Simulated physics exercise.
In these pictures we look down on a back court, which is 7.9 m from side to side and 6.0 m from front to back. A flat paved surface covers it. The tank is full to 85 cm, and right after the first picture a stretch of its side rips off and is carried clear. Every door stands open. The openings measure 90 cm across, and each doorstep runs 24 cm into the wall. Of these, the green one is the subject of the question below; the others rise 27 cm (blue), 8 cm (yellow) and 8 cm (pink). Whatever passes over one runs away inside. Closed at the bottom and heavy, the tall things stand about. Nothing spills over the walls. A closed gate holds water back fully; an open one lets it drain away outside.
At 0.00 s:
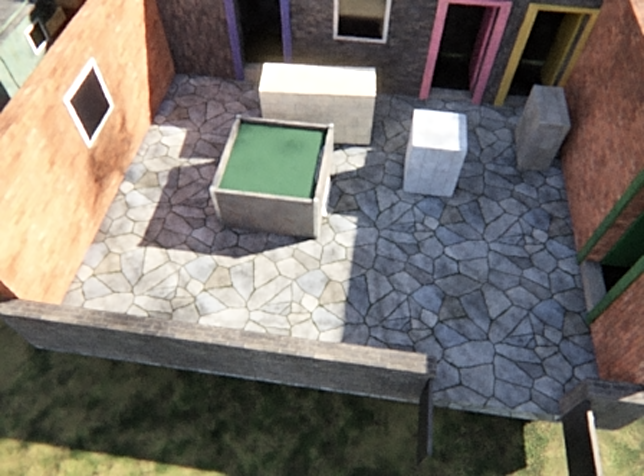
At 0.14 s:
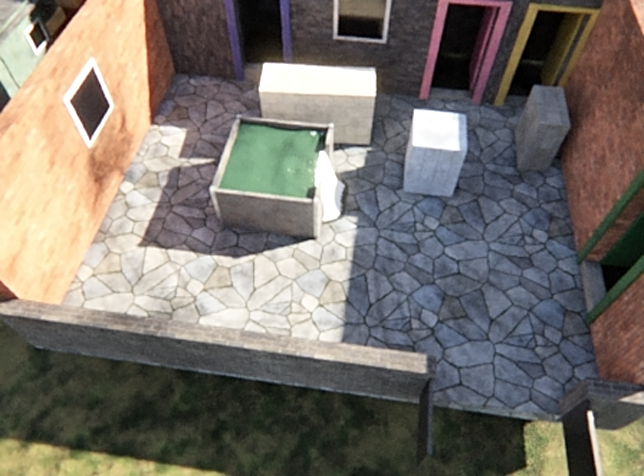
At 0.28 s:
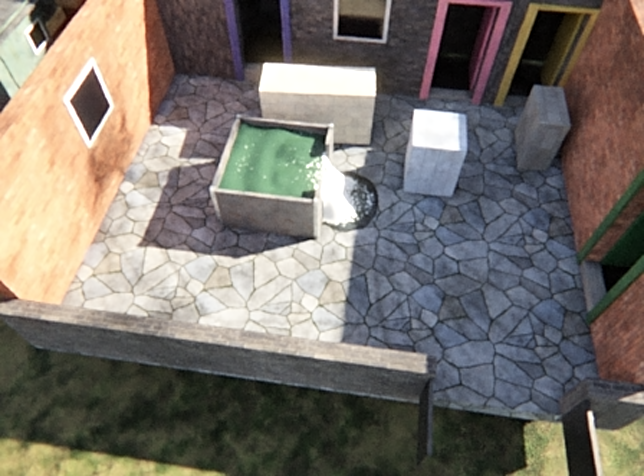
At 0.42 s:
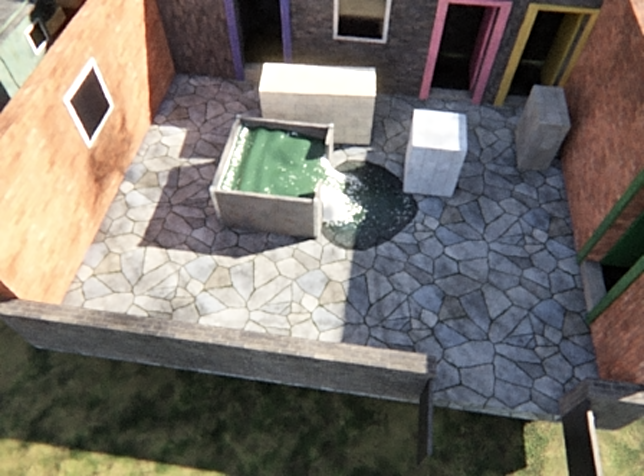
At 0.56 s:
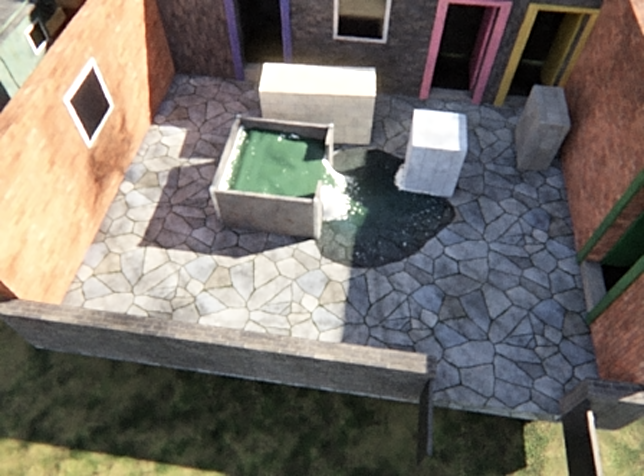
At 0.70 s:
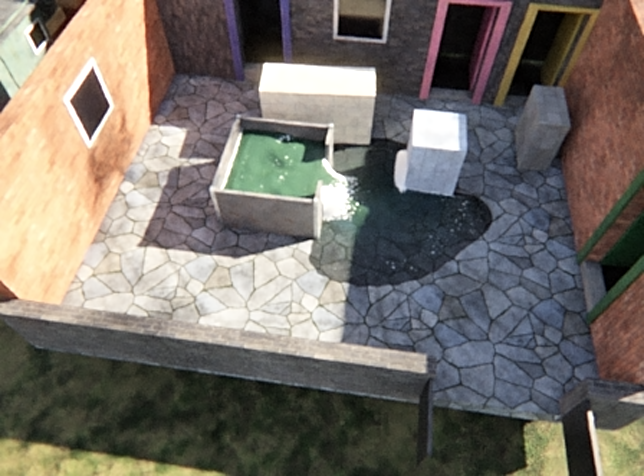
Green water burst from the right side of a walled tank in a paved courtyard, splashed onto the stones, and spread rightward in a widening dark pool that wrapped around a pale block.
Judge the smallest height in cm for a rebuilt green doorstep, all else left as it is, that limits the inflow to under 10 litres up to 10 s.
Roughly 20 cm at the least.
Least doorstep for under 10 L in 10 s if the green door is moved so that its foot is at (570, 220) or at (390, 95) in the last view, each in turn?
First place around 22 cm, second around 17 cm.
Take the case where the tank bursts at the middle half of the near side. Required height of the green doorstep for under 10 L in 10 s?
With that break, close to 9.0 cm.
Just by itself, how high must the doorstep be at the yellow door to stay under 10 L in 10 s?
Yellow - roughly 11.5 cm.
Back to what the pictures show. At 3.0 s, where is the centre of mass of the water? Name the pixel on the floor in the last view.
(386, 204).
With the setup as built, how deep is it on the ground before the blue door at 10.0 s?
3.0 cm.
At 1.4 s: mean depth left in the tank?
Averaged depth comes out at about 51 cm.
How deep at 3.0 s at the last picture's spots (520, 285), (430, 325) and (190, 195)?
Around 3 cm, 2 cm and 0 cm.
After 1.4 s water covers 30 % of the floor, deepest (38 cm) near (332, 197); 11 cm at the green door, 0 litres in over its 17 cm doorstep.
After 3.0 s water covers 45 % of the floor, deepest (28 cm) near (591, 389); 20 cm at the green door, 20 litres in over its 17 cm doorstep.
After 10.0 s water covers 85 % of the floor, deepest (10 cm) near (580, 401); 6 cm at the green door, 23 litres in over its 17 cm doorstep.
At the green door as built, the water arrived by 1.3 s and peaked near 24 cm at 2.2 s.
Run again over the same 10 s with other heights there, 18 litres in over 18 cm, 2 litres over 24 cm. The limit of 10 litres is kept from about 20 cm up.
